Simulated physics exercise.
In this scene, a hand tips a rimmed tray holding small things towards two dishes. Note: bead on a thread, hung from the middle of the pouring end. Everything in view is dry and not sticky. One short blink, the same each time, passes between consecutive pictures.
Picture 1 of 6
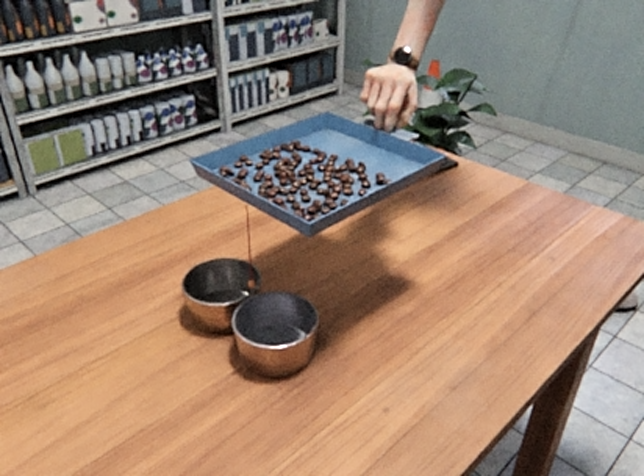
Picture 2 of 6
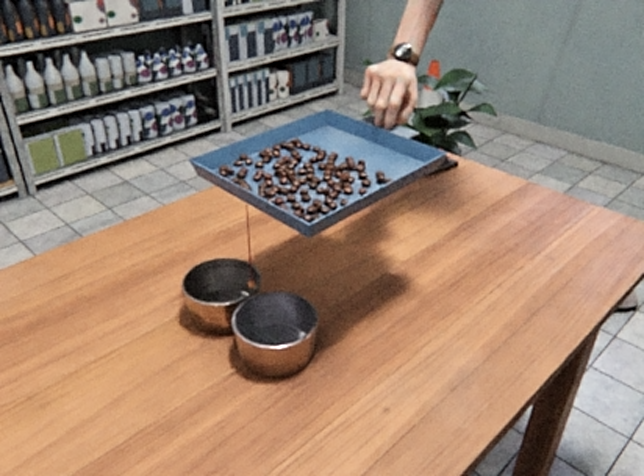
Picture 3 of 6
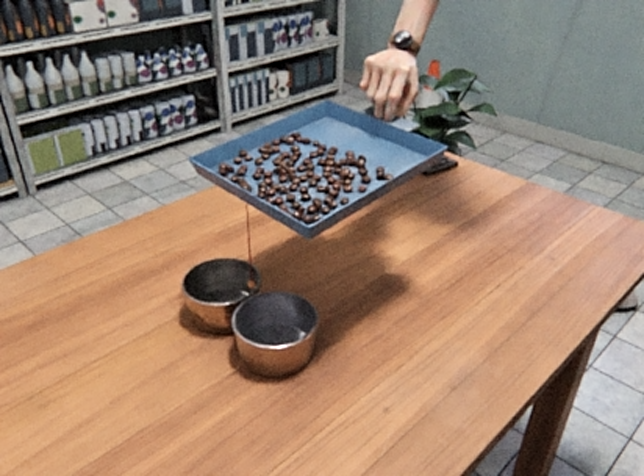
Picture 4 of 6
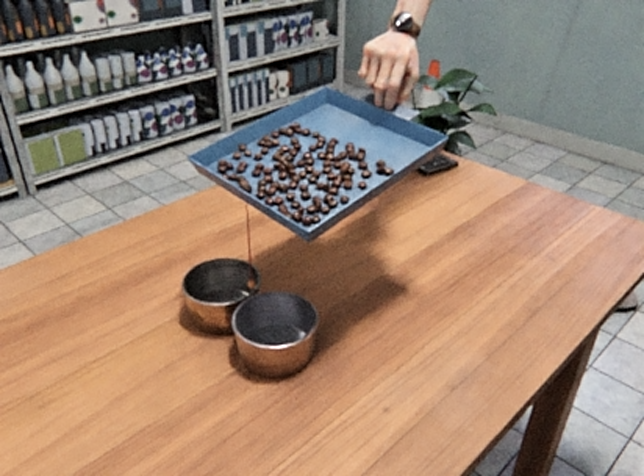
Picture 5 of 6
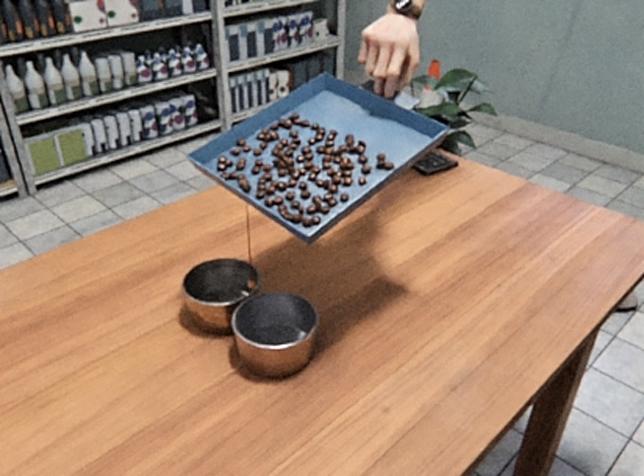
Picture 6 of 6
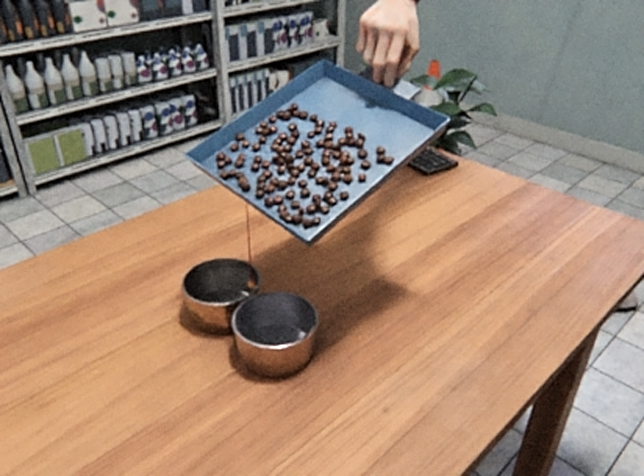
Hand raising the back of a blue tray of small brown pieces, tilting it gradually above two metallic bowls on a wooden table.
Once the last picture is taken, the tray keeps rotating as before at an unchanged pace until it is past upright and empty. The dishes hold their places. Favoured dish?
The right one.
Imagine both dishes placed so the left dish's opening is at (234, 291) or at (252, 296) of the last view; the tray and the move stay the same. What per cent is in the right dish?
It would be roughly 90 per cent, followed by roughly 80 per cent.
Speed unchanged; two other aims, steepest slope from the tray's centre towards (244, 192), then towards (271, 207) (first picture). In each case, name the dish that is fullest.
Case one: The dish to the left. Case two: The dish to the right.
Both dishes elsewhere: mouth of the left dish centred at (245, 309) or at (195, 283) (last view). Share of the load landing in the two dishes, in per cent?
First 90 %, then 40 %.
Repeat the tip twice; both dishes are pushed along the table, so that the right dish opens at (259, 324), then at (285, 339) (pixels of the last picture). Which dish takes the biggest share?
The dish to the right, then the dish to the right.
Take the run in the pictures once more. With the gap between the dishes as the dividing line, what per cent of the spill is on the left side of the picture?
That's roughly 20 per cent of the pieces.
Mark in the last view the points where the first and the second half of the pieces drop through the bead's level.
It goes through near (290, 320) first, then near (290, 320).
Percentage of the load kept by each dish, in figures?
0 percent ends in the left dish, 70 percent in the right.
Just after the last frame, tray tipped steeply; almost all on the tray; just a few in the air.
A moment on, tray tipped past a quarter turn; about a tenth on the tray; roughly half in the right dish; roughly a quarter outside both; roughly a quarter in the air.
Further on, tray tipped past a quarter turn; the larger part in the right dish; roughly a quarter outside both.
When it is over, tray tipped past a quarter turn; the larger part in the right dish; not one in the left dish; roughly a quarter outside both.
